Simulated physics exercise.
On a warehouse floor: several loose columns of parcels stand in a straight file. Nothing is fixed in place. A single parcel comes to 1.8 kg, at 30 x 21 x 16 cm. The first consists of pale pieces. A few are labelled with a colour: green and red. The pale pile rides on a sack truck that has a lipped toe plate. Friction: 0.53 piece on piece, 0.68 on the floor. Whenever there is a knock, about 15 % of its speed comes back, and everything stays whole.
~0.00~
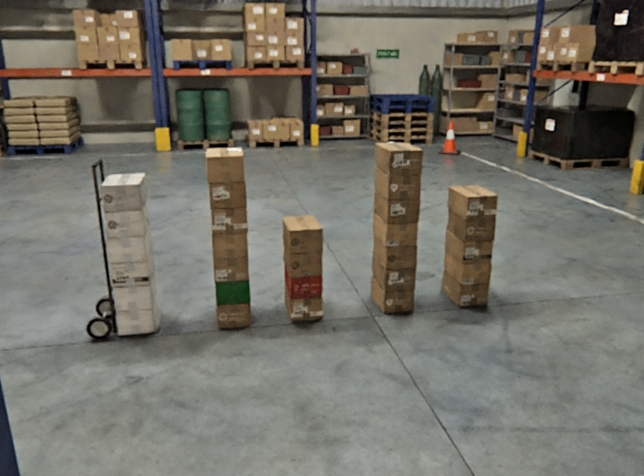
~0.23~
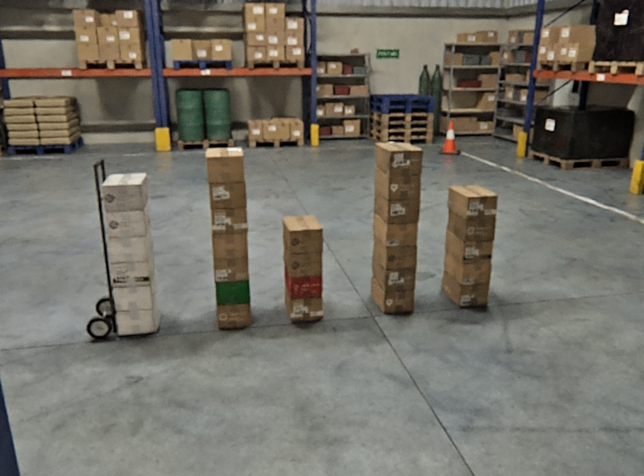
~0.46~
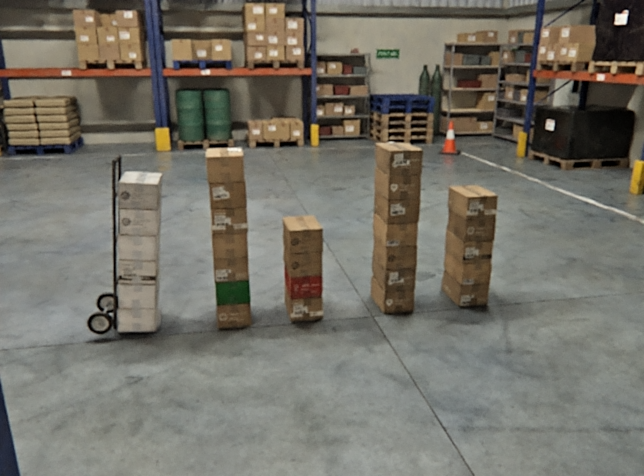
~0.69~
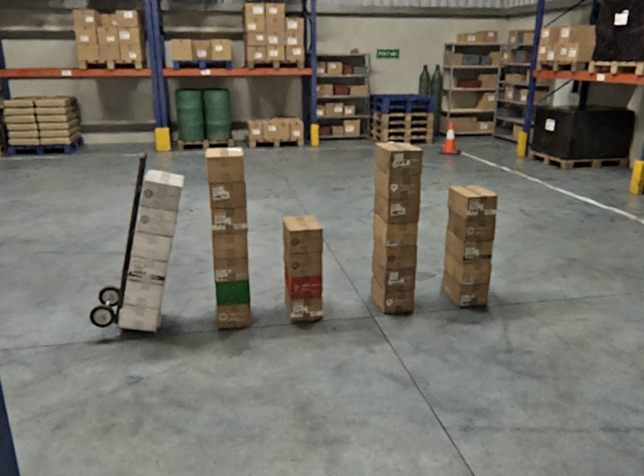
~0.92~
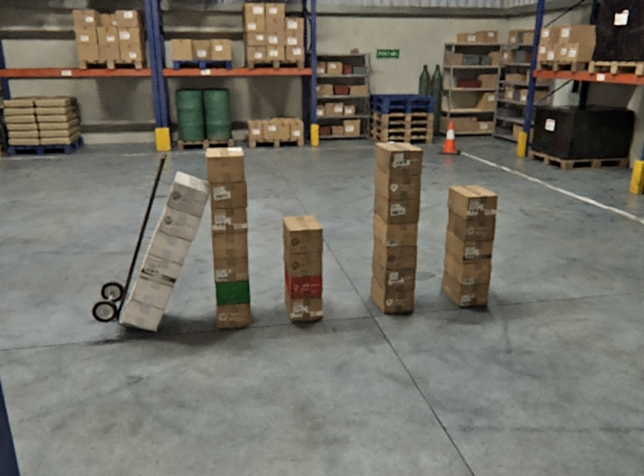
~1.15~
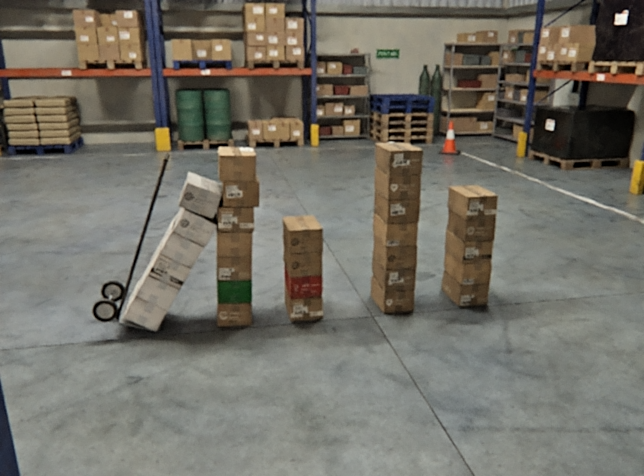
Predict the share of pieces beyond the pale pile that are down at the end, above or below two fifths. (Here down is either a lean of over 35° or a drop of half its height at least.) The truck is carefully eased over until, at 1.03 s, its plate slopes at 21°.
The share down will exceed two fifths.
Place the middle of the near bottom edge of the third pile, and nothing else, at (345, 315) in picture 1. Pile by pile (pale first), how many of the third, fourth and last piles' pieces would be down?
Per pile - third: 3, fourth: 7, last: 5.
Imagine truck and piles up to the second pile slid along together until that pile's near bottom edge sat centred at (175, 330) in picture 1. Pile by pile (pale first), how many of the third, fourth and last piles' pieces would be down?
In that case third 3, fourth 6, last 5.
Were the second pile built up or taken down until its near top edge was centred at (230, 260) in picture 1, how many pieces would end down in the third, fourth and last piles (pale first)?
Counts down - third: 0; fourth: 0; last: 0.
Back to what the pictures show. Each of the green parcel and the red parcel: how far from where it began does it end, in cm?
Green shifts close to 30 cm and red close to 30 cm.
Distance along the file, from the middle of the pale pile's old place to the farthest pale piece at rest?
Around 85 centimetres.
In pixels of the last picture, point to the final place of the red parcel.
Its centre ends up near pixel (346, 289) in the last picture.
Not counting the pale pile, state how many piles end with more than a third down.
That would be 4 of them.
Around 1.78 s, 6 of the pale pile down; none of the 23 other parcels down, 9 disturbed; green parcel tipped 25°.
Around 2.56 s, 6 of the pale pile down; 11 of the 23 other parcels down; red parcel tipped 49°, 7 cm lower; green parcel tipped 47°, 9 cm lower.
Around 3.46 s, 6 of the pale pile down; 23 of the 23 other parcels down; red parcel tipped 57°, 10 cm lower; green parcel tipped 47°, 10 cm lower.
Finally (5.0 s), 6 of the pale pile down; 23 of the 23 other parcels down; red parcel tipped 56°, 10 cm lower; green parcel tipped 47°, 10 cm lower. That is 100 per cent. Seen by the last camera, middles, red parcel near (346, 289), green parcel near (279, 293).
